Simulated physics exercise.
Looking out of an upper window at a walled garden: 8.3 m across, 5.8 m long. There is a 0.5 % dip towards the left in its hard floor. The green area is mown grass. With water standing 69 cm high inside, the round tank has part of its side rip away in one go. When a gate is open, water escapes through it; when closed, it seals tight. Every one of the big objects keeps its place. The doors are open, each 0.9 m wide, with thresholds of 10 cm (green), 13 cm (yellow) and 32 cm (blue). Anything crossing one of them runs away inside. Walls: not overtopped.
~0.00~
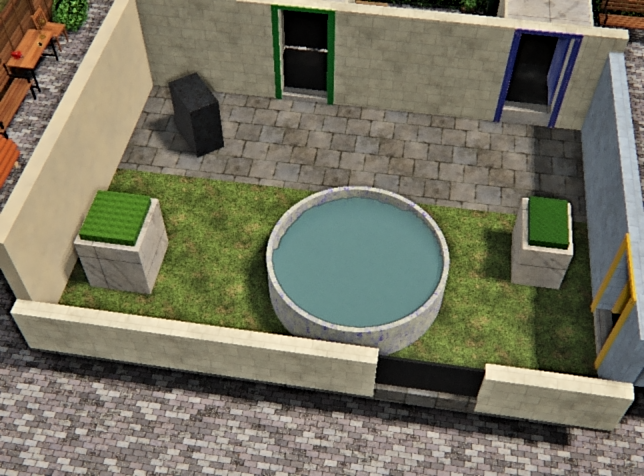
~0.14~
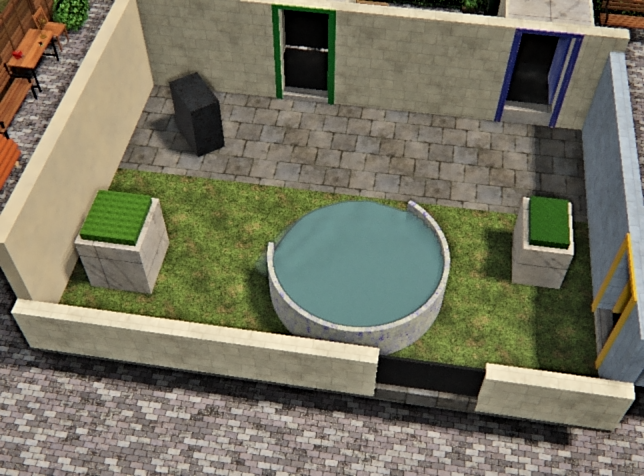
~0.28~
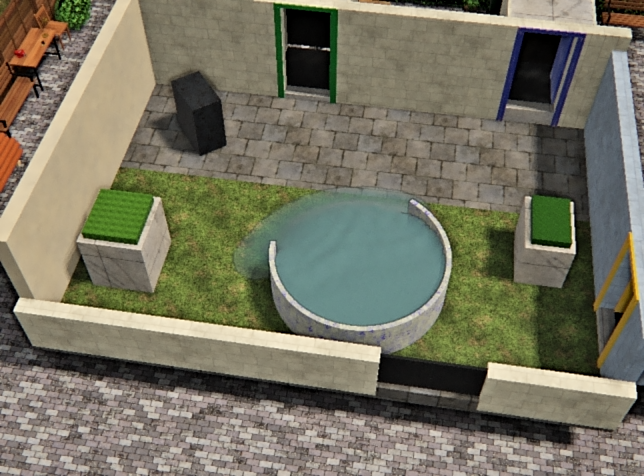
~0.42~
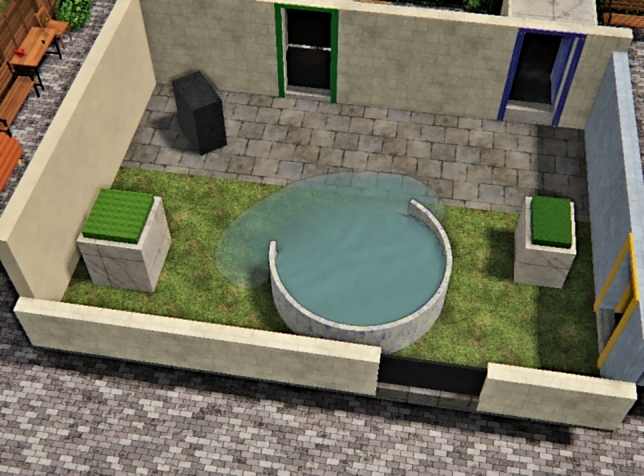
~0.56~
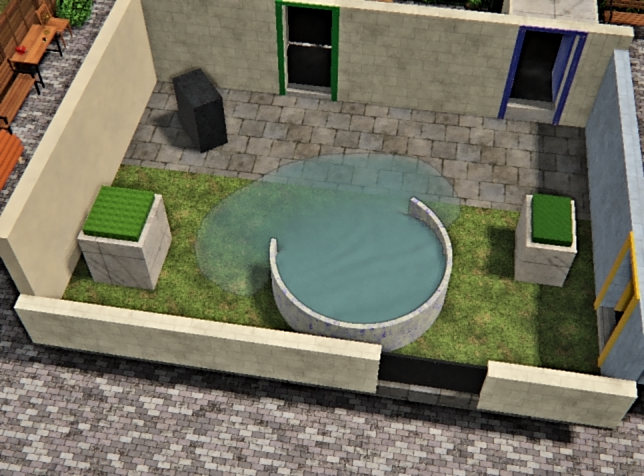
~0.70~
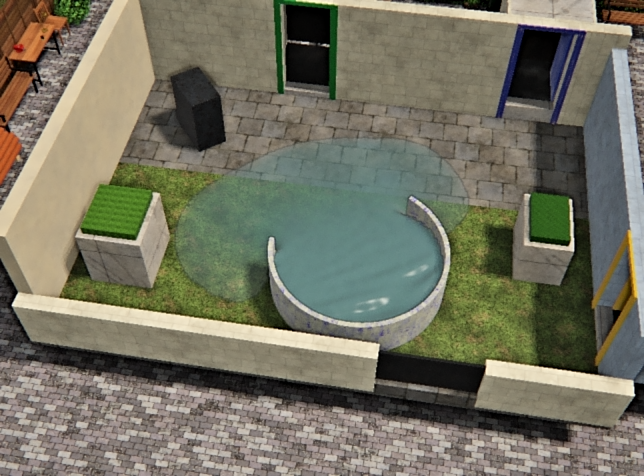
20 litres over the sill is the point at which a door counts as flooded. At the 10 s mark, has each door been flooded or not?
Flooded at that mark: Green door - yes; yellow door - no; blue door - no.
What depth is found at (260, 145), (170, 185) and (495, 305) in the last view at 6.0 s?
Spot by spot: Some 14, 16, then 0 cm.
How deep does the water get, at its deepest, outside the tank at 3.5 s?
I'd say near 35 centimetres.
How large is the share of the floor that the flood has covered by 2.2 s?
Around 60 per cent wet.
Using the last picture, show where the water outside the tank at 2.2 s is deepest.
Spot: Approx. (243, 94).
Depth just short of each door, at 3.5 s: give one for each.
In cm: Green 22, yellow 0, blue 7.
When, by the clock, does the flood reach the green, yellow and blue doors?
Green 1.2 s, yellow 6.0 s, blue 1.8 s.
After 1.4 s water covers 50 % of the floor and is deepest (26 cm) near (331, 212); green door 18 cm at the sill, 0 L in, yellow door not reached, blue door not reached.
After 2.2 s water covers 60 % of the floor and is deepest (36 cm) near (243, 94); green door 30 cm at the sill, 57 L in, yellow door not reached, blue door 9 cm at the sill, 0 L in.
After 3.5 s water covers 70 % of the floor and is deepest (35 cm) near (163, 85); green door 22 cm at the sill, 170 L in, yellow door not reached, blue door 7 cm at the sill, 0 L in.
After 6.0 s water covers 85 % of the floor and is deepest (20 cm) near (49, 322); green door 14 cm at the sill, 219 L in, yellow door 3 cm at the sill, 0 L in, blue door 8 cm at the sill, 0 L in.
After 10.0 s water covers 100 % of the floor and is deepest (14 cm) near (561, 130); green door 7 cm at the sill, 226 L in, yellow door 3 cm at the sill, 0 L in, blue door 9 cm at the sill, 0 L in.
